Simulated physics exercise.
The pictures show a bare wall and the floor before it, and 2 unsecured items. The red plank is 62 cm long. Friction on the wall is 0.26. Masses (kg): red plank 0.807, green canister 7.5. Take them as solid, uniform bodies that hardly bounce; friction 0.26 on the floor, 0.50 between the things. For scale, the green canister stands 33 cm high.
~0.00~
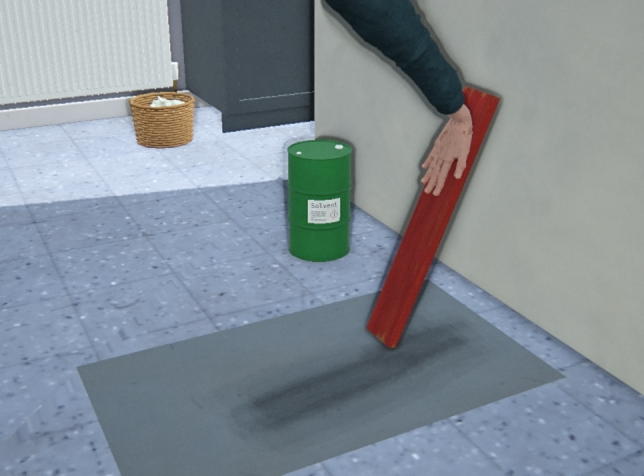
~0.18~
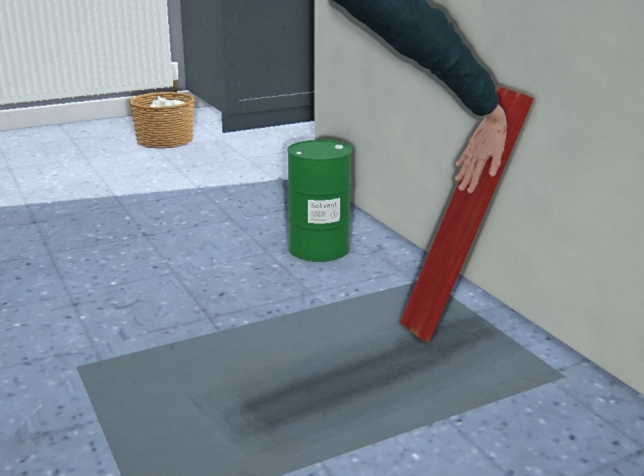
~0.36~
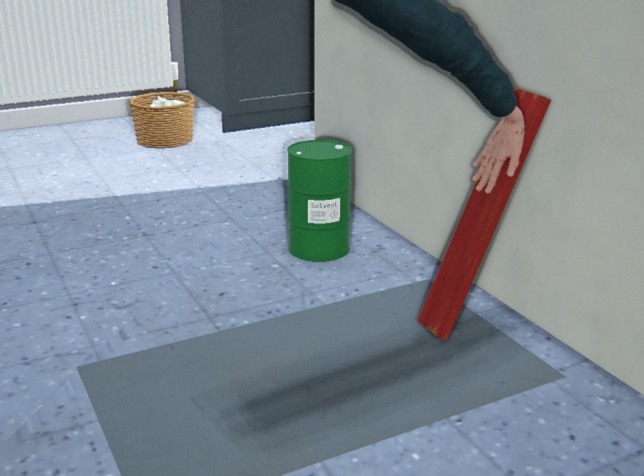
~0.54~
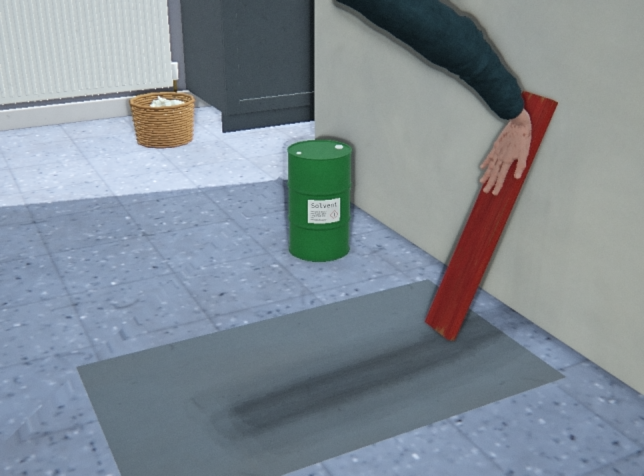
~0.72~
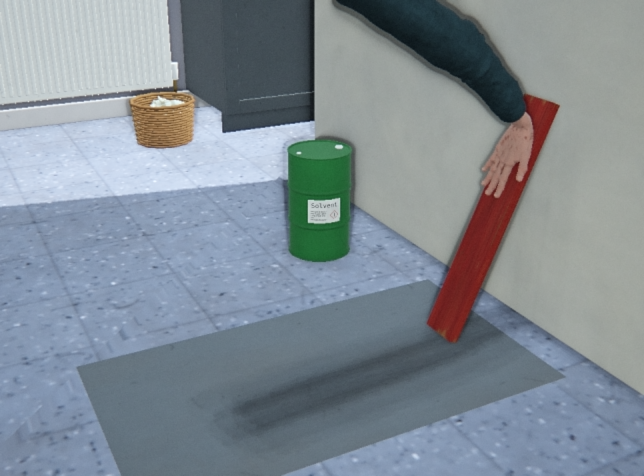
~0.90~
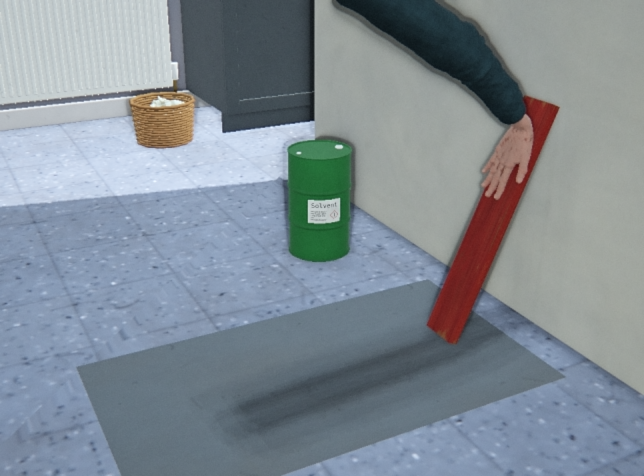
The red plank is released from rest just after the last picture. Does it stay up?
It remains leaning.
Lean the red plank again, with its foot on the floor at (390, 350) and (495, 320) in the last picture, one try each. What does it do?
First try: It gives way; second try: It holds.
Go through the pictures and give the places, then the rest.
In the first picture, 18 cm still to go; red plank (430, 220); green canister (319, 200).
In the second picture, 9 cm still to go; red plank (463, 216); green canister (319, 200).
In the third picture, 4 cm still to go; red plank (481, 216); green canister (319, 200).
In the fourth picture, 1 cm still to go; red plank (488, 218); green canister (319, 200).
Propped up under the hand; red plank (490, 220); green canister (319, 200), in the fifth picture.
Propped up under the hand; red plank (490, 222); green canister (319, 200), in the sixth picture.
By 1.30 s, all is still.
By 1.80 s, red plank resting near (490, 222).
When it is over (2.2 s), both within 10 cm of the start. End places, in pixels of the last picture, red plank near (490, 222). The plank stays up.
